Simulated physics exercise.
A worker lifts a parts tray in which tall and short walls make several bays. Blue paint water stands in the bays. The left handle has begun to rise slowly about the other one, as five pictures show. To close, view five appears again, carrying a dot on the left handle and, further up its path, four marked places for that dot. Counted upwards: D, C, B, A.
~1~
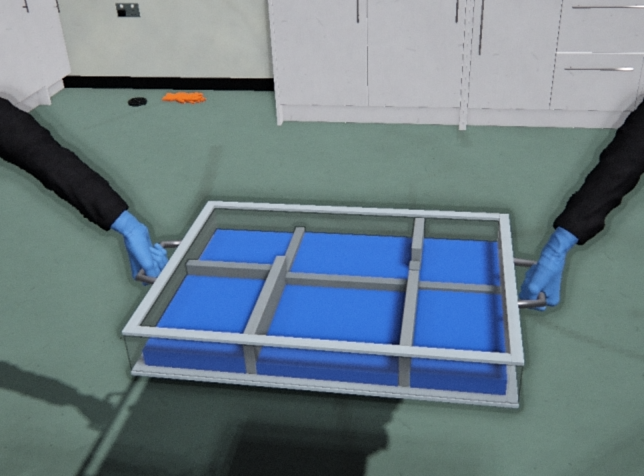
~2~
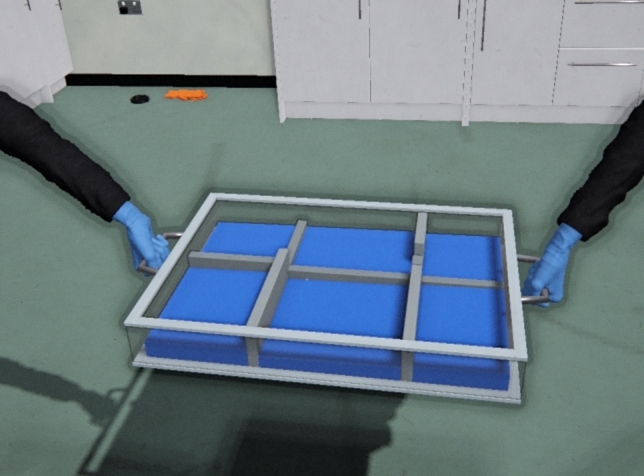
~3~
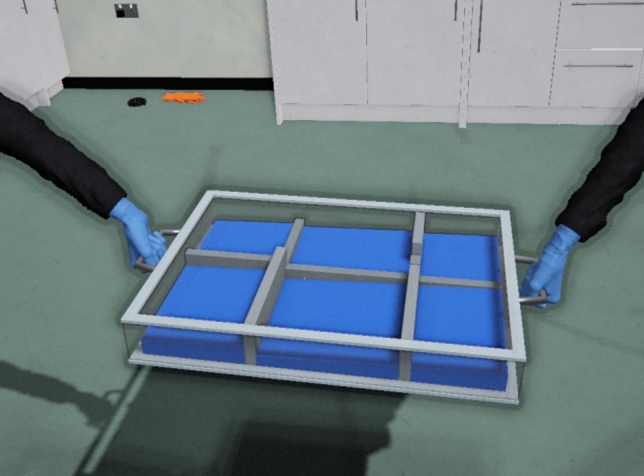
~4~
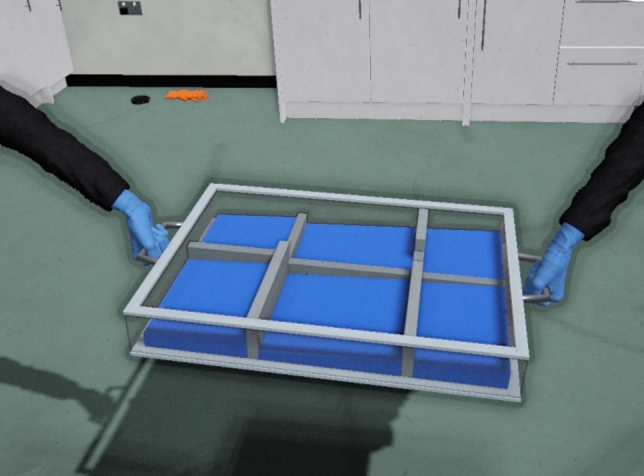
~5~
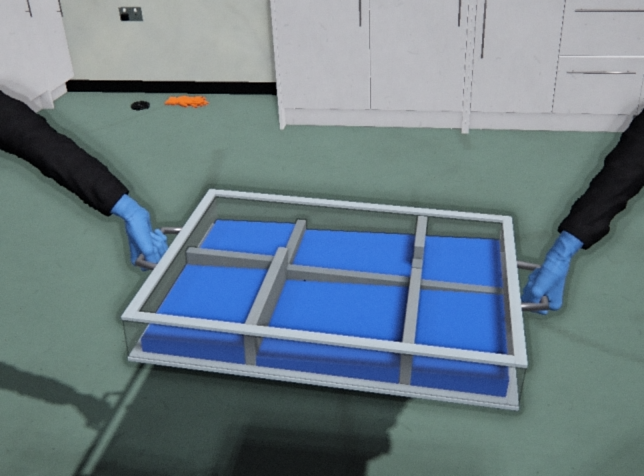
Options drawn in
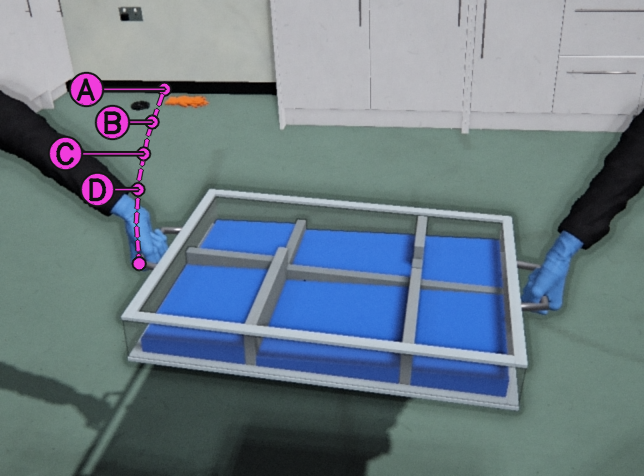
A clear-sided tray split into bays of blue liquid barely moved as two blue-gloved hands held its side handles, its left end rising very slightly so that it leaned a touch to the right.
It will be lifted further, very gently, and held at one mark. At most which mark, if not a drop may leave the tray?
Choose D.
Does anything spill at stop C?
Yes, that goes wrong.
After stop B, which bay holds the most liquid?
The front right bay.
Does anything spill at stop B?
Yes.
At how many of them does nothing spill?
One of them.
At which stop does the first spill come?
Here it is stop C.
In magenta, A at (164, 89); B at (152, 122); C at (143, 153); D at (137, 189).
For stop A, about 33 % goes over the rim.
For stop B, about 20 % goes over the rim.
For stop C, about 5 % goes over the rim.
For stop D, nothing spills; the front right bay holds the most.
